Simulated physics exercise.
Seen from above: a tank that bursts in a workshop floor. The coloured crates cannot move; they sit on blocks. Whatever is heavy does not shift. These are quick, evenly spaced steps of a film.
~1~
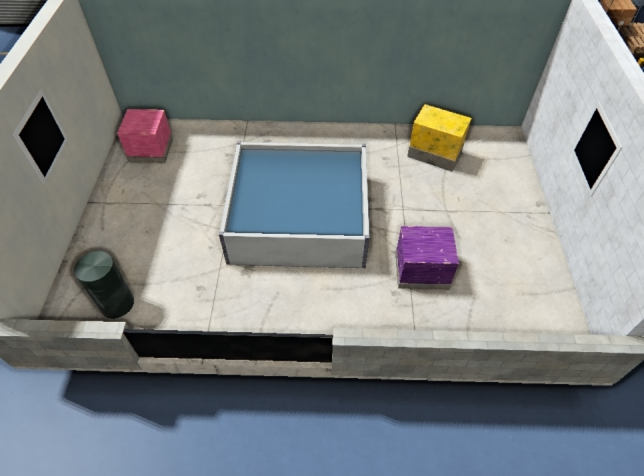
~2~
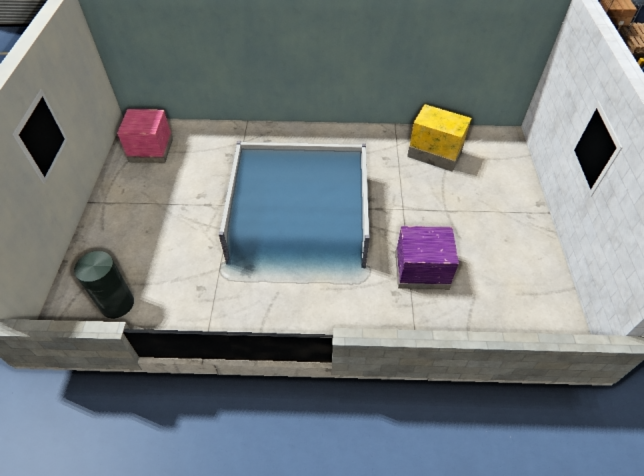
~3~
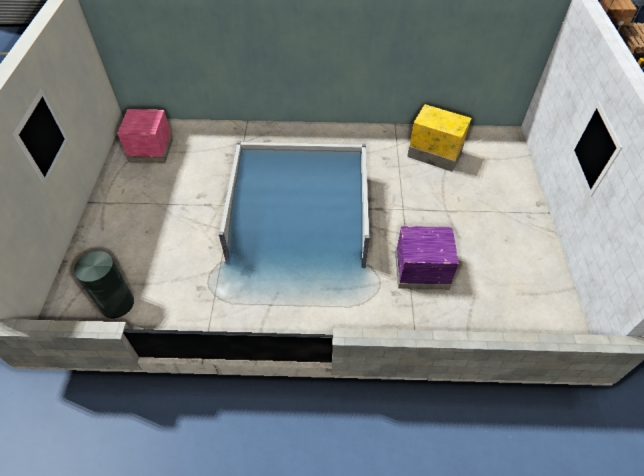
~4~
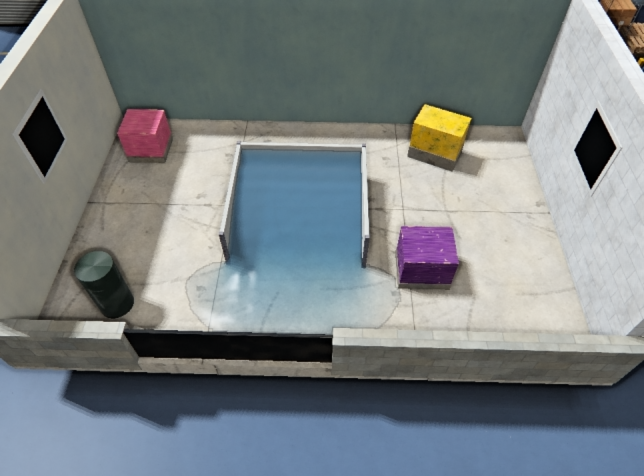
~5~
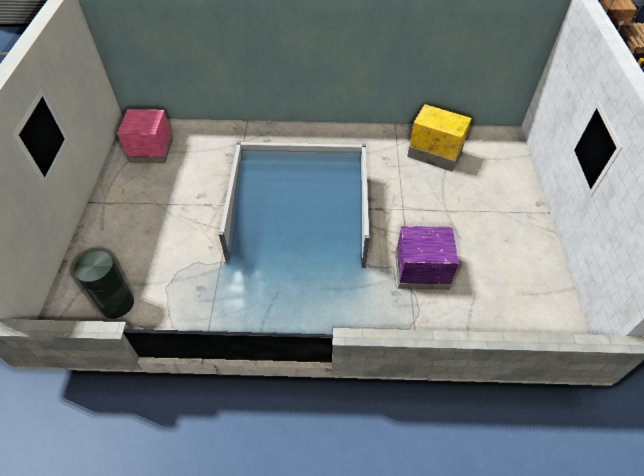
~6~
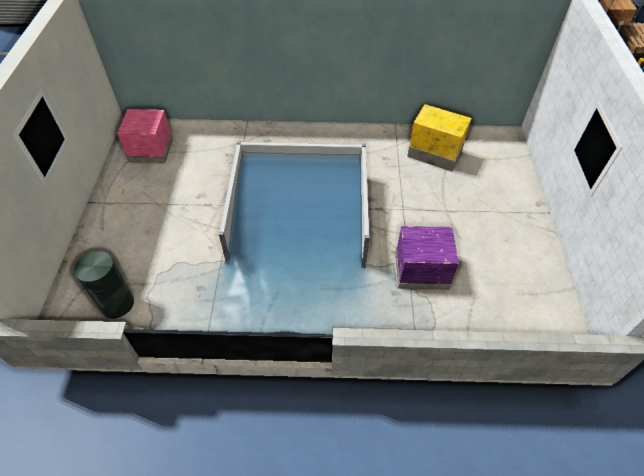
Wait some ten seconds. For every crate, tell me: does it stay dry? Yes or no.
Here is how it goes: The purple crate, no, it gets wet; the pink crate, no, it gets wet; the yellow crate, yes, it stays dry.
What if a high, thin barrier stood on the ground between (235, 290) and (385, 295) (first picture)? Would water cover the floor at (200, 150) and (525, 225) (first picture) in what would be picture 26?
In order, I'd call them bare and bare.
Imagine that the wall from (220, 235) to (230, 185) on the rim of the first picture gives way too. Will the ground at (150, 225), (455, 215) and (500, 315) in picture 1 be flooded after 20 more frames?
Taken in turn, that's reached, not reached, and finally not reached.
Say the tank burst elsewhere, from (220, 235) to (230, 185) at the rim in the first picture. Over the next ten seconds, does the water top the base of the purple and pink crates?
I expect purple remains untouched while pink goes wet.
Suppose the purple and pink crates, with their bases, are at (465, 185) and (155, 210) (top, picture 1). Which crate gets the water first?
Answer: The pink-painted one.
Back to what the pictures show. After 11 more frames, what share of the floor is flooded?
35 %.
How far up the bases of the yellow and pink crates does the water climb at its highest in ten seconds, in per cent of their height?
Roughly 60 and 160 per cent respectively.
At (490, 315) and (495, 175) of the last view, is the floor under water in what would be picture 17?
The first place is inundated and the second is spared.
A moment on, water covers 20 % of the floor; the purple crate water round its plinth, the pink crate not reached, the yellow crate not reached.
Next, water covers 35 % of the floor; the purple crate water round its plinth, the pink crate not reached, the yellow crate not reached.
Then, water covers 60 % of the floor; the purple crate water round its plinth, the pink crate water round its plinth, the yellow crate not reached.
Later, water covers 95 % of the floor; the purple crate water round its plinth, the pink crate water round its plinth, the yellow crate water round its plinth.
In the end, water covers 100 % of the floor; the purple crate was topped, the pink crate was topped, the yellow crate stayed above the water.
